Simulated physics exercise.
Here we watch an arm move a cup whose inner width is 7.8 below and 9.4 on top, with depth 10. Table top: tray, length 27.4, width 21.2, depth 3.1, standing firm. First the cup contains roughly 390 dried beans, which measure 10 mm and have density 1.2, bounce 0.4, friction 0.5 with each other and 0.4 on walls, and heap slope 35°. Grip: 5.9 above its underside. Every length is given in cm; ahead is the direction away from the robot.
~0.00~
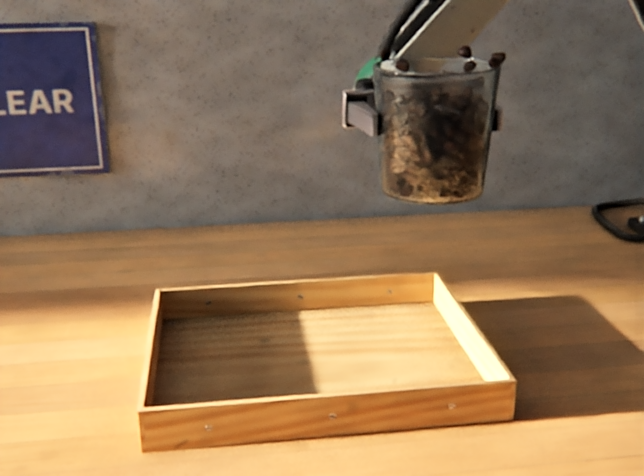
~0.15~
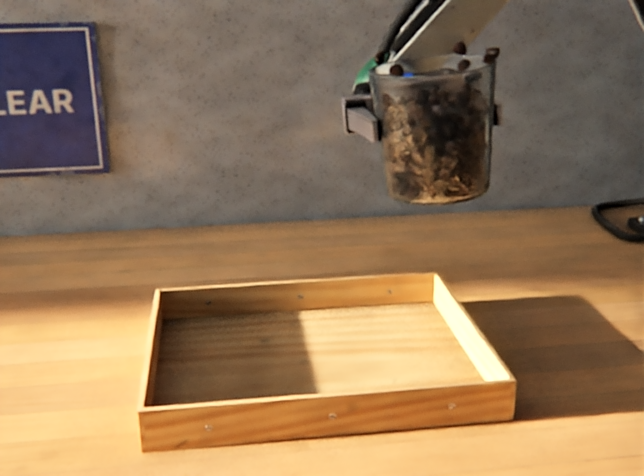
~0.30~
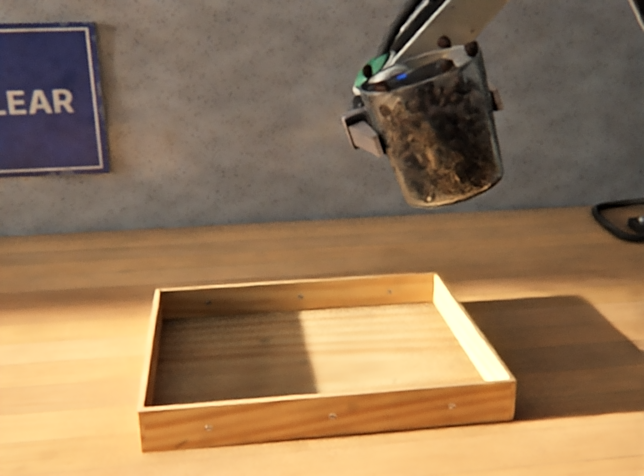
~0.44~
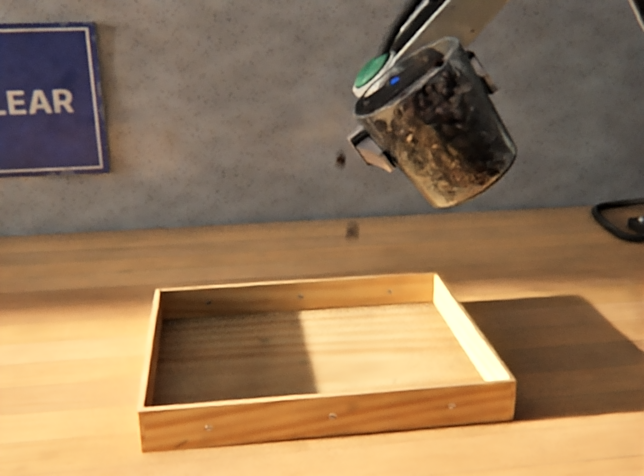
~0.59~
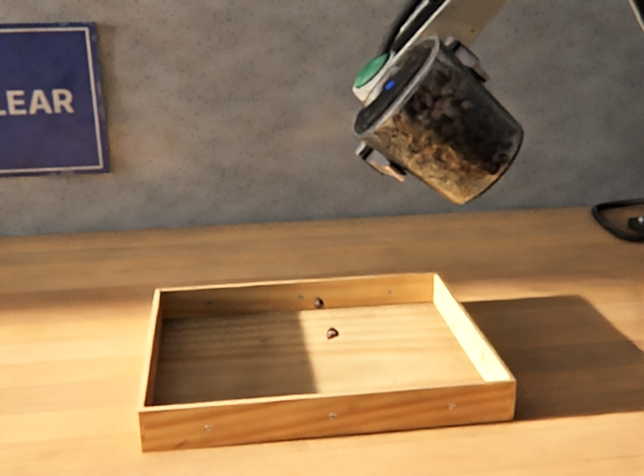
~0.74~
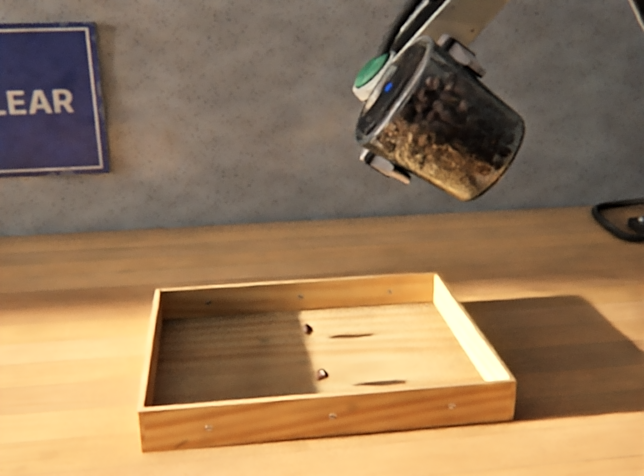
Above a wooden tray, a robot arm tilts a full clear cup and two beans drop in.
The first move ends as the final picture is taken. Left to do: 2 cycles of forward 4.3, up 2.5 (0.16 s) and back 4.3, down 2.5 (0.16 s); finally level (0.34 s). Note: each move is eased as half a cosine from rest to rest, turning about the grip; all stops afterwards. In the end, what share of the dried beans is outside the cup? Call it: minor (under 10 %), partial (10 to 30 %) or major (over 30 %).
My call is partial.
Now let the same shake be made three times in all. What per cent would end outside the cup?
Then roughly 20 percent.
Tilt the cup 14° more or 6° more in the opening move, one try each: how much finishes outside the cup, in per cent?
Roughly 40 and 20 percent.
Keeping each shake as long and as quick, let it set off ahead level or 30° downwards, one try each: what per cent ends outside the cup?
I'd say close to 5 percent for the first and close to 0 percent for the second.
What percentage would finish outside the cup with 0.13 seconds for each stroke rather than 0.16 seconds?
That change gives some 30 percent.
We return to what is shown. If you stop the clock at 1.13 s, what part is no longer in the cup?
Share gone by then: Close to 5 %.
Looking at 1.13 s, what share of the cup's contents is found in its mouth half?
My estimate is near 40 per cent.
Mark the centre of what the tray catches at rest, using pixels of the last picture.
Around (300, 358) in the last view.
After 1.13 s, tilted 55° forward, highest piece 23 above the table; 362 in the cup, 14 in the tray, 15 in flight or on a rim.
After 1.52 s, tilted 34° forward, highest piece 23 above the table; 331 in the cup, 59 in the tray, 1 in flight or on a rim.
After 1.92 s, level, highest piece 25 above the table; 331 in the cup, 59 in the tray, 1 on the table or floor.
After 2.97 s, level, highest piece 25 above the table; 331 in the cup, 59 in the tray, 1 on the table or floor.
At rest, 331 in the cup, 59 in the tray, 1 on the table or floor. That is 15 % outside the cup.
